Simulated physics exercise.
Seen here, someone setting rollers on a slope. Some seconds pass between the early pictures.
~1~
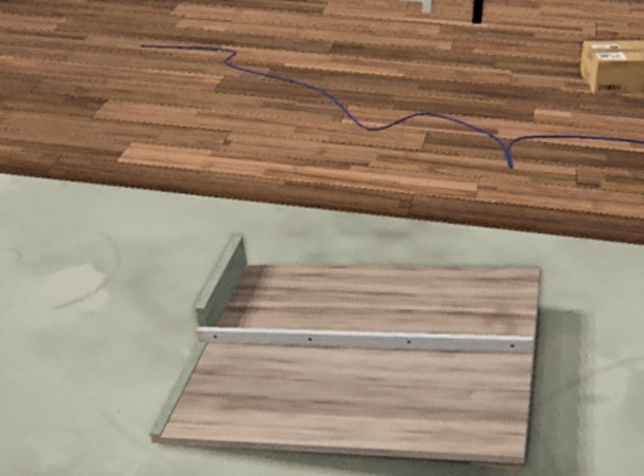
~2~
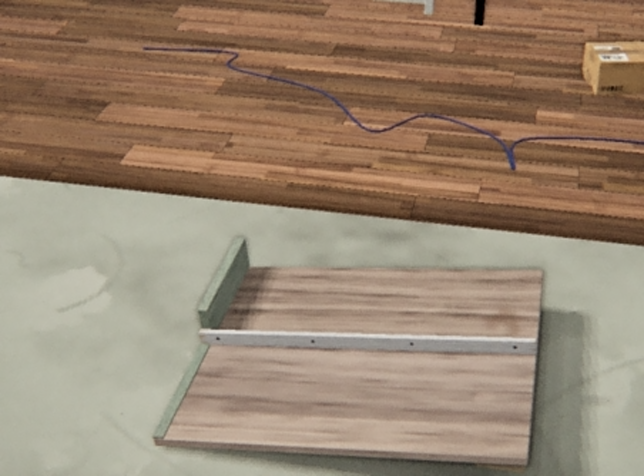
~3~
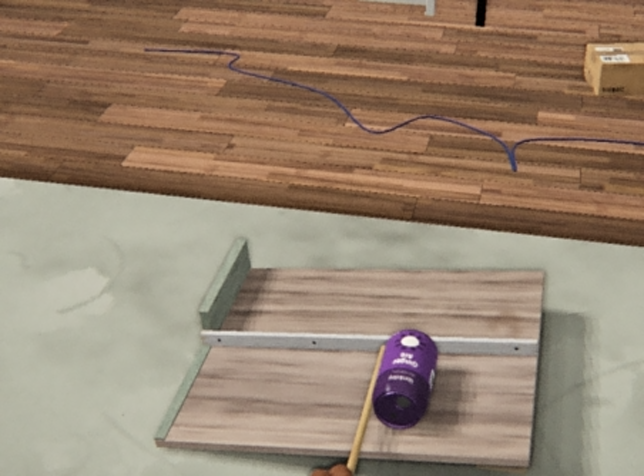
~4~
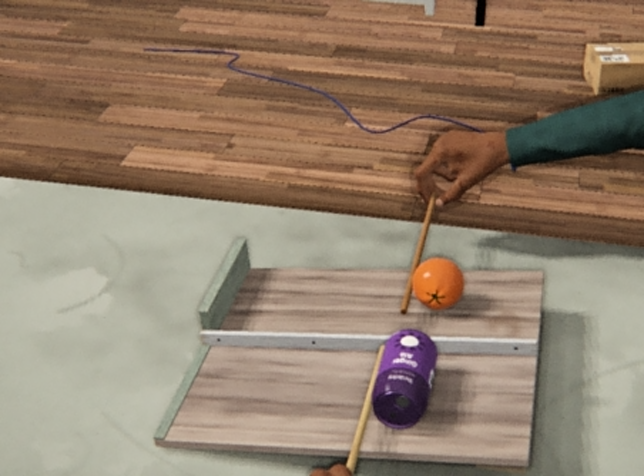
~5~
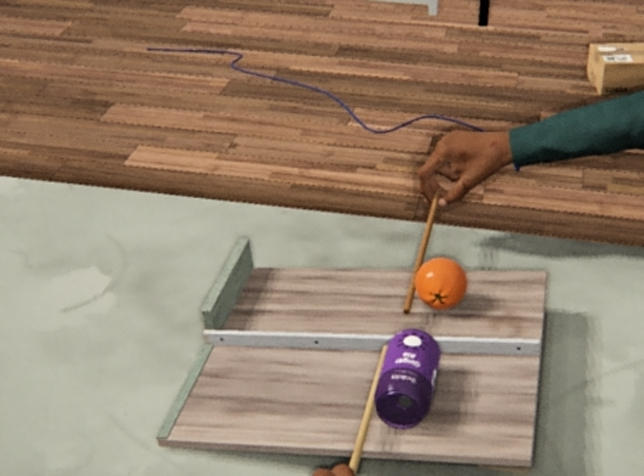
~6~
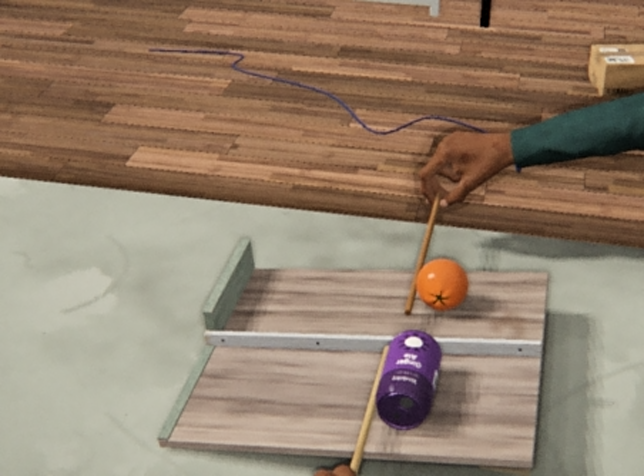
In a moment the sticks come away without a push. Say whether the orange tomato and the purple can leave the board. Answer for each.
As it turns out, the orange tomato is held by the strip and the purple can goes over the end.
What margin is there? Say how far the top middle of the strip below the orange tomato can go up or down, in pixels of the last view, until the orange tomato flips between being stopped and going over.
Roughly 20 pixels down.
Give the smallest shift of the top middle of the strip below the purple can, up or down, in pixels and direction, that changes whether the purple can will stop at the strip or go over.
About 8 pixels up.
Then, 0.54 s after the last picture, orange tomato rolling on the board near (369, 285); purple can rolling on the board near (334, 376).
Then, 0.92 s after the last picture, orange tomato resting against the strip near (262, 283); purple can rolling on the board near (185, 366).
Then, 1.32 s after the last picture, orange tomato resting against the strip near (258, 283); purple can off the board near (16, 356).
By the end, the orange tomato stops on the board, near (258, 283); the purple can rolls off the board.
